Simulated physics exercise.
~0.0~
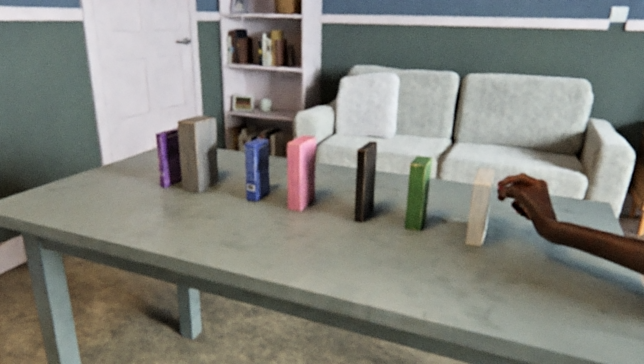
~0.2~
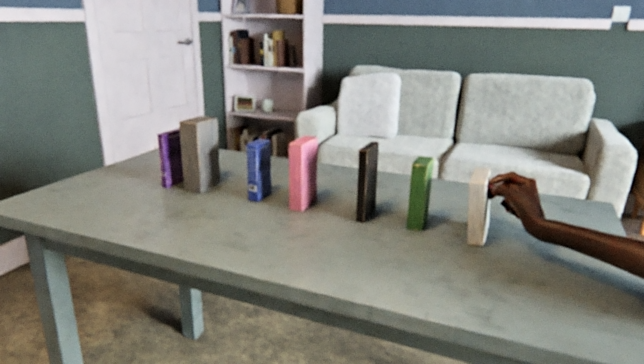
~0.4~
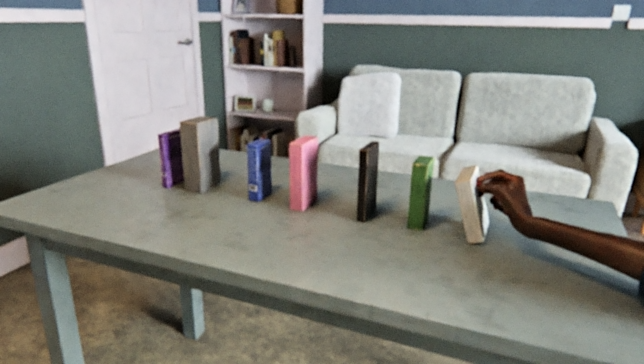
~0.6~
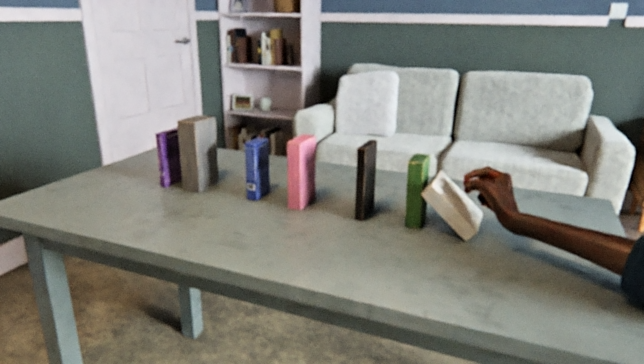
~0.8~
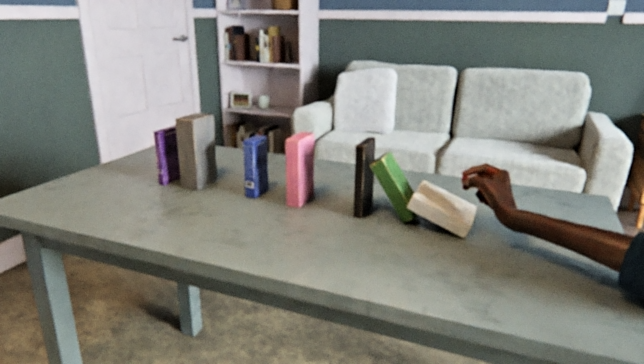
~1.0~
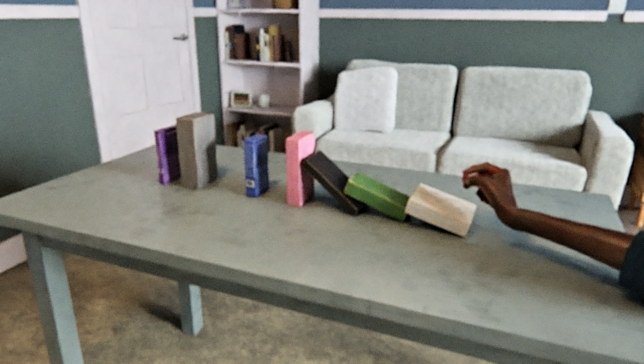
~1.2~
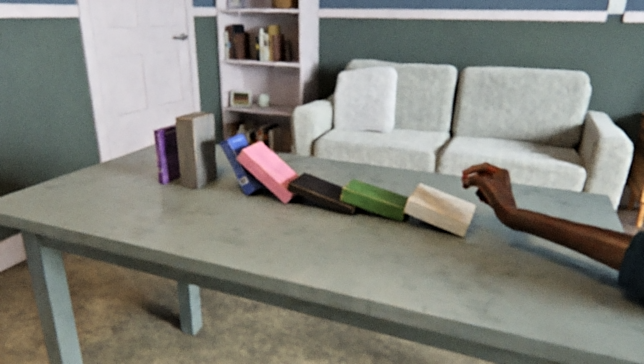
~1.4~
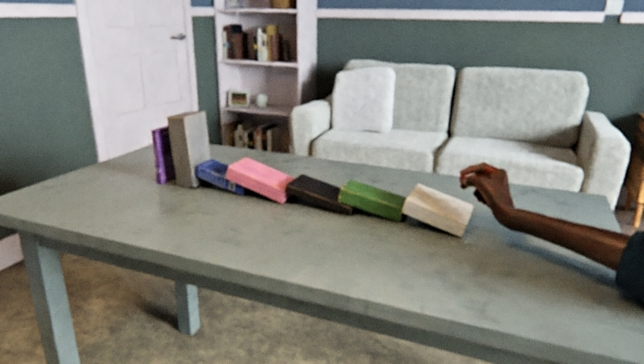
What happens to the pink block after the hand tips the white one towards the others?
The pink block topples to the left after the black block falls against it, and it ends up lying over in the row of fallen blocks.
